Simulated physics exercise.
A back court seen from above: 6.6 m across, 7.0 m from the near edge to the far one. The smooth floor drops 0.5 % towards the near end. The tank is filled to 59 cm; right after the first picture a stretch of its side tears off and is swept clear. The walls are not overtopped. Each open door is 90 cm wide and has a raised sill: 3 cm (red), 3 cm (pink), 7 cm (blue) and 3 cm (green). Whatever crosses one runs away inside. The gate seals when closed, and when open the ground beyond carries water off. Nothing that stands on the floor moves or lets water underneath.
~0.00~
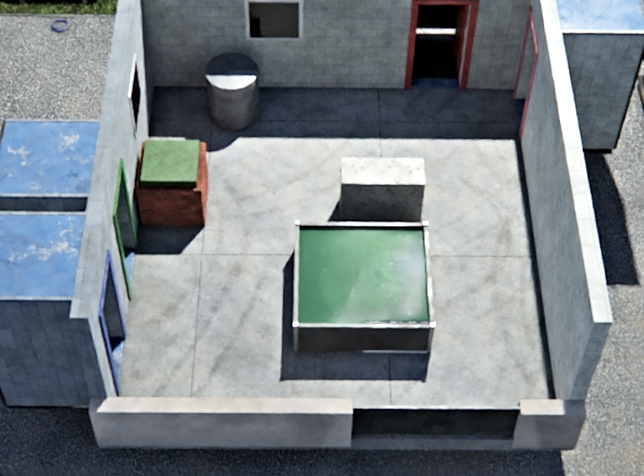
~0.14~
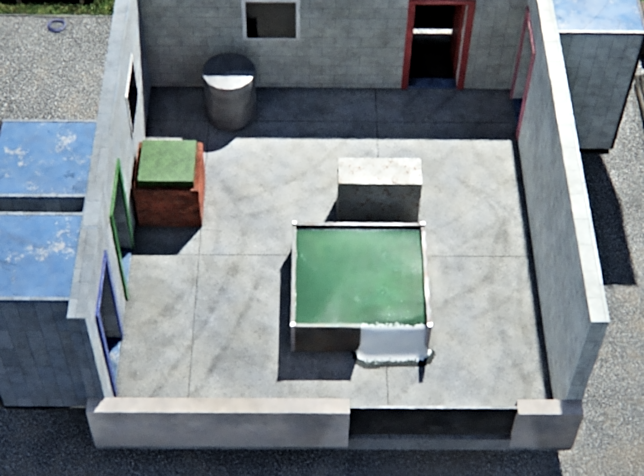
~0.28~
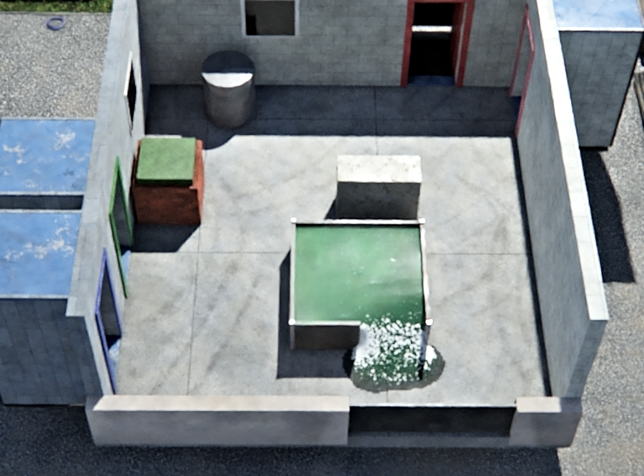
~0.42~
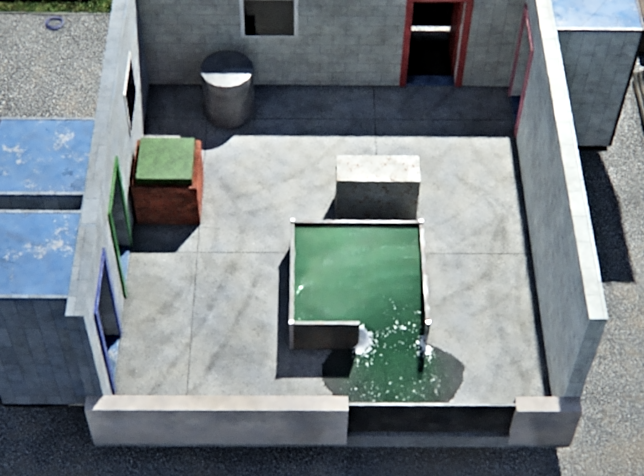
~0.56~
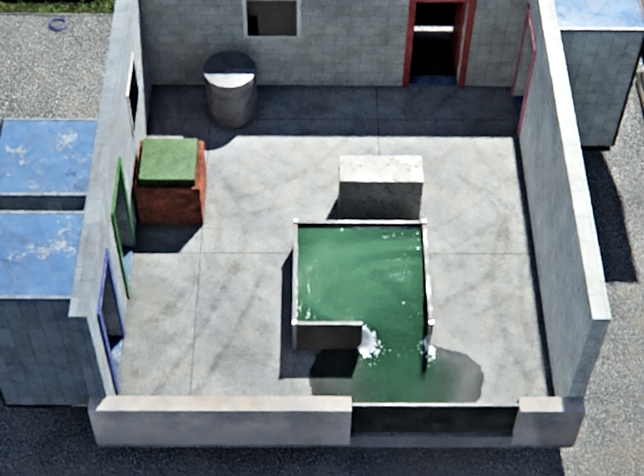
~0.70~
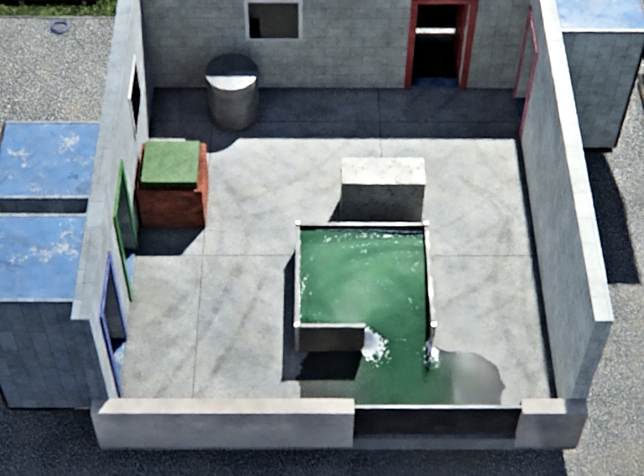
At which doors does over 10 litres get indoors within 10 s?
The water let in: At the red door it exceeds the limit; at the pink door it exceeds the limit; at the blue door it exceeds the limit; at the green door it passes the limit.
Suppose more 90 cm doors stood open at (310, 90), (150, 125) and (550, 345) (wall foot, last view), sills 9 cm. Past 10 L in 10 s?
In that order: Below, below, over.
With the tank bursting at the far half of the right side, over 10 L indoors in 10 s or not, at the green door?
Against that limit: Green not over.
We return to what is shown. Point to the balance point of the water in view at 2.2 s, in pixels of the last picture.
At about (384, 341).
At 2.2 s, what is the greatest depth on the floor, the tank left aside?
Up to some 40 cm.
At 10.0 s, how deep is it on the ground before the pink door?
Roughly 7.5 cm deep.
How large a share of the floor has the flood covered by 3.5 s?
About 45 per cent.
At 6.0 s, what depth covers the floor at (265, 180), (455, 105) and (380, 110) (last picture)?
Roughly 0, 6 and 2 cm, in turn.
After 1.4 s water covers 10 % of the floor and is deepest (42 cm) near (408, 414); red door not reached, pink door not reached, blue door not reached, green door not reached.
After 2.2 s water covers 25 % of the floor and is deepest (40 cm) near (542, 424); red door not reached, pink door not reached, blue door not reached, green door not reached.
After 3.5 s water covers 45 % of the floor and is deepest (26 cm) near (530, 424); red door not reached, pink door not reached, blue door 15 cm at the sill, 24 L in, green door 5 cm at the sill, 0 L in.
After 6.0 s water covers 70 % of the floor and is deepest (17 cm) near (530, 424); red door 10 cm at the sill, 19 L in, pink door 5 cm at the sill, 1 L in, blue door 10 cm at the sill, 64 L in, green door 5 cm at the sill, 13 L in.
After 10.0 s water covers 90 % of the floor and is deepest (10 cm) near (397, 424); red door 7 cm at the sill, 101 L in, pink door 8 cm at the sill, 49 L in, blue door 6 cm at the sill, 73 L in, green door 6 cm at the sill, 41 L in.
